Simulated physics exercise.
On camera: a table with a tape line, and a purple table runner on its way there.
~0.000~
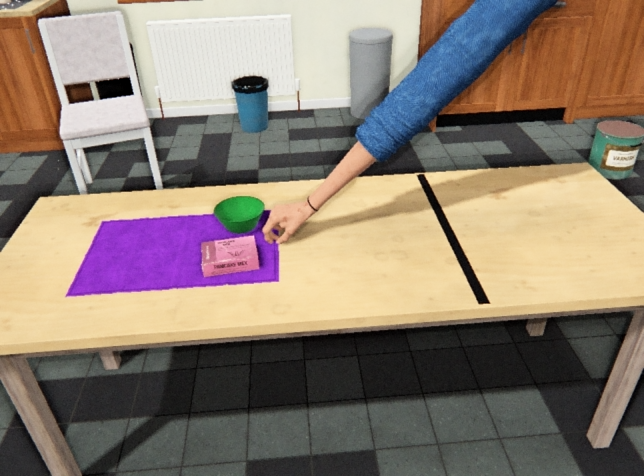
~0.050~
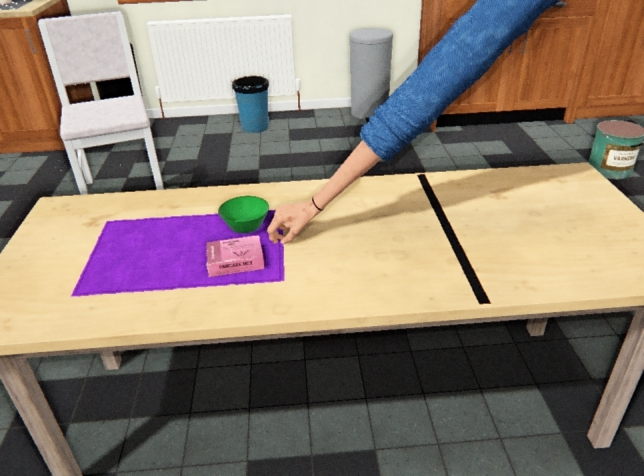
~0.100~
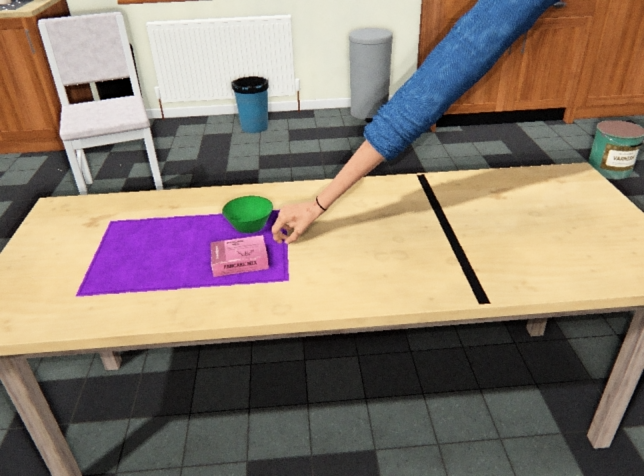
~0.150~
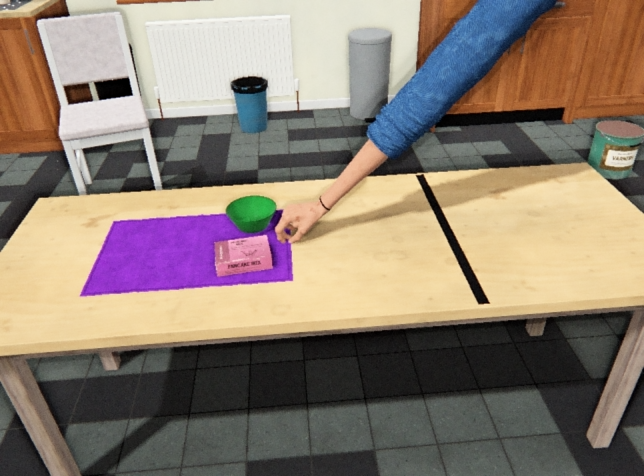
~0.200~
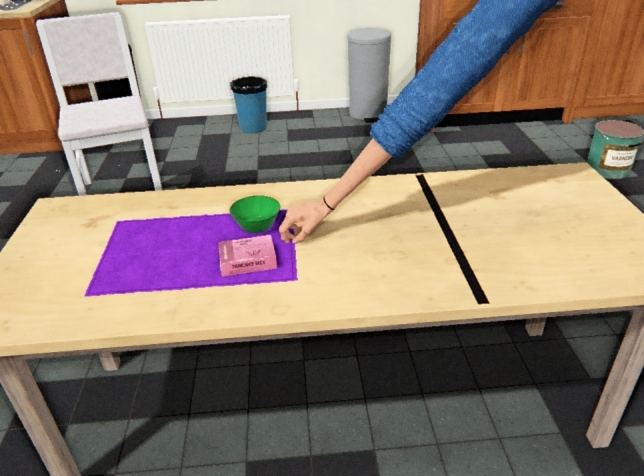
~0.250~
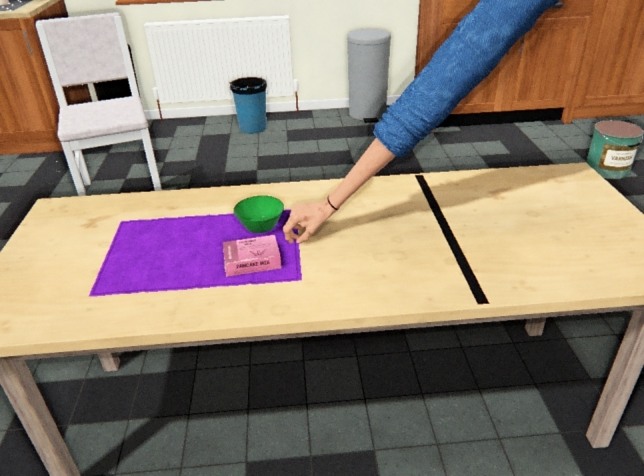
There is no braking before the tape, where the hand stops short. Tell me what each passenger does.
In the end the green bowl keeps its seat and the pink packet stays on the cloth.
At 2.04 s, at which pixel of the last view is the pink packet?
At about (407, 244).
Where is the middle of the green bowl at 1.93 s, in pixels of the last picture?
Close to (397, 207).
Around 1.93 s, hem at the tape; green bowl on the cloth near (397, 207); pink packet on the cloth near (402, 244).
Around 2.04 s, hem at the tape; green bowl on the cloth near (402, 207); pink packet on the cloth near (407, 244).
Finally, hem at the tape; green bowl on the cloth near (402, 207); pink packet on the cloth near (407, 244). The green bowl stays on the cloth and the pink packet remains aboard.
